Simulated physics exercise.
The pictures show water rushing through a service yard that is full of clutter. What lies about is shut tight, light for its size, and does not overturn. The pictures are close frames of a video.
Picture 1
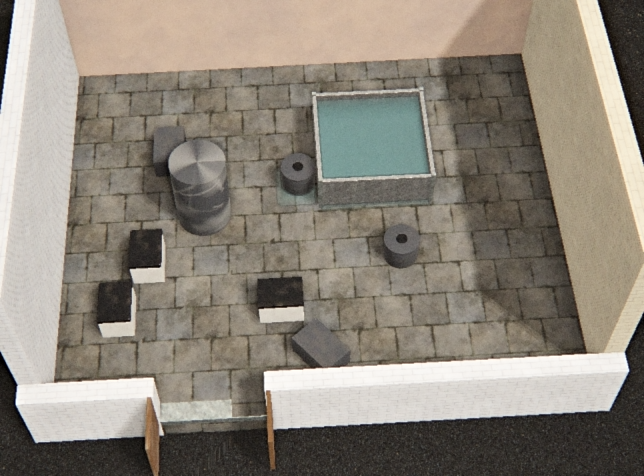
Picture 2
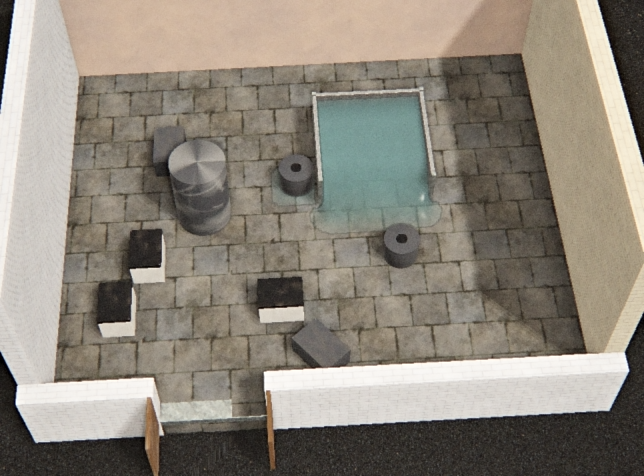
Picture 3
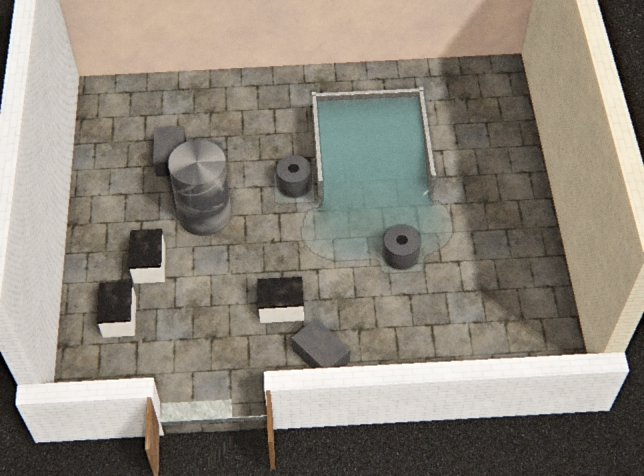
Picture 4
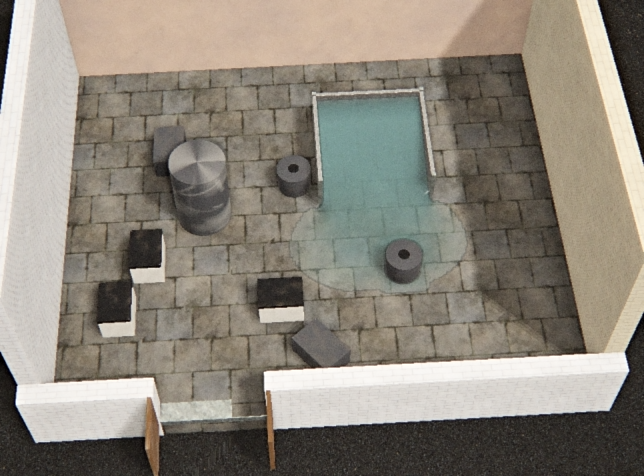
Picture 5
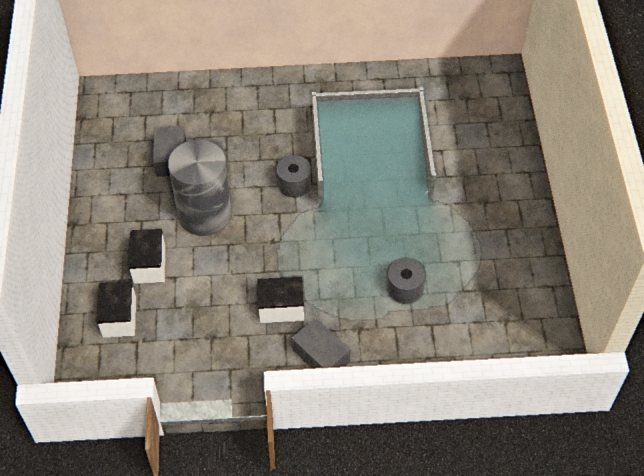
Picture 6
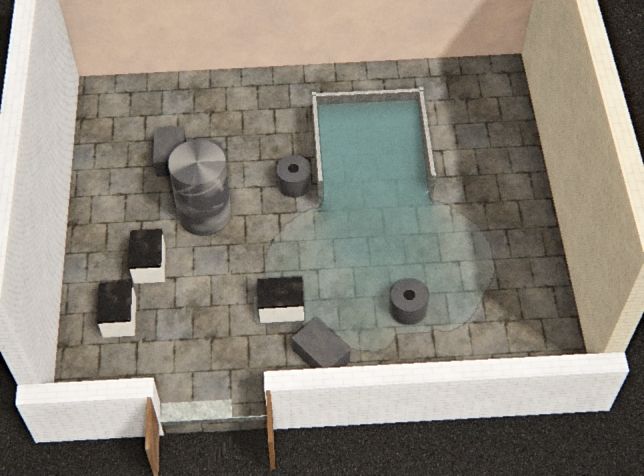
Water pours from the open front of a square, pale-rimmed pool at the back of a walled, stone-paved yard, seen from high above by a still camera. Two dark round tubs sit beside and before the pool, with a grey metal cylinder, black-topped white boxes and grey blocks to the left and front. The sheet spreads forward, nudging the left tub slightly and pushing the nearer one steadily toward the front wall.
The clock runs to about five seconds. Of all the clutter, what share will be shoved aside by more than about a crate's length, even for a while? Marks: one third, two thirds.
It is one to two thirds.
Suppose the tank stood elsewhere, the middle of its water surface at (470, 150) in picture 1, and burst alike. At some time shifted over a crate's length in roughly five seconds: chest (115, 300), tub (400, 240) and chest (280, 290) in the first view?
In turn: Moved that far, that far or more, shifted that much.
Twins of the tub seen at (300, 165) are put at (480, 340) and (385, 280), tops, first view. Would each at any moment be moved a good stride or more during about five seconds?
In turn: That far or more, moved that far.
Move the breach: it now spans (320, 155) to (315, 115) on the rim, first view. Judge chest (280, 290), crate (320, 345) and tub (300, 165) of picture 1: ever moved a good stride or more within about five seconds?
As listed: No, under that, shifted that much.
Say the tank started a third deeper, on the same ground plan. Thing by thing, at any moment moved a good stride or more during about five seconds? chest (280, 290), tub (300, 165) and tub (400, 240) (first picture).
In turn: Yes, under that, yes.
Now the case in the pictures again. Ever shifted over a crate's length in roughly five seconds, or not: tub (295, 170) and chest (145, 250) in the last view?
In turn: Less than that, less than that.
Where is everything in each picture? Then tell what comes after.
A tub at (402, 239), on the bottom; a tub at (298, 167) rests on the ground; 0 of 7 have shifted, in the first frame.
A tub at (402, 239) rests on the ground; a tub at (296, 168), on the bottom; 0 of 7 have shifted, in the second frame.
A tub at (402, 240), on the bottom; a tub at (294, 169), on the bottom, close to its start; 1 of 7 have shifted, in the third frame.
A tub at (404, 255) rests on the ground, close to its start; a tub at (294, 169) rests on the ground, close to its start; 2 of 7 have shifted, in the fourth frame.
A tub at (407, 274), on the bottom, a stride from its start; a tub at (294, 169) rests on the ground, close to its start; 2 of 7 have shifted, in the fifth frame.
A tub at (410, 295), on the bottom, a stride from its start; a tub at (294, 169) rests on the ground, close to its start; 2 of 7 have shifted, in the sixth frame.
A moment on, 1 of 7 are well off their spots; 0 afloat.
Next, 3 of 7 are well off their spots; 2 afloat.
Later, 3 of 7 are well off their spots; 1 afloat.
In the end, 4 of 7 are well off their spots, and 4 have been at some point; 1 afloat.
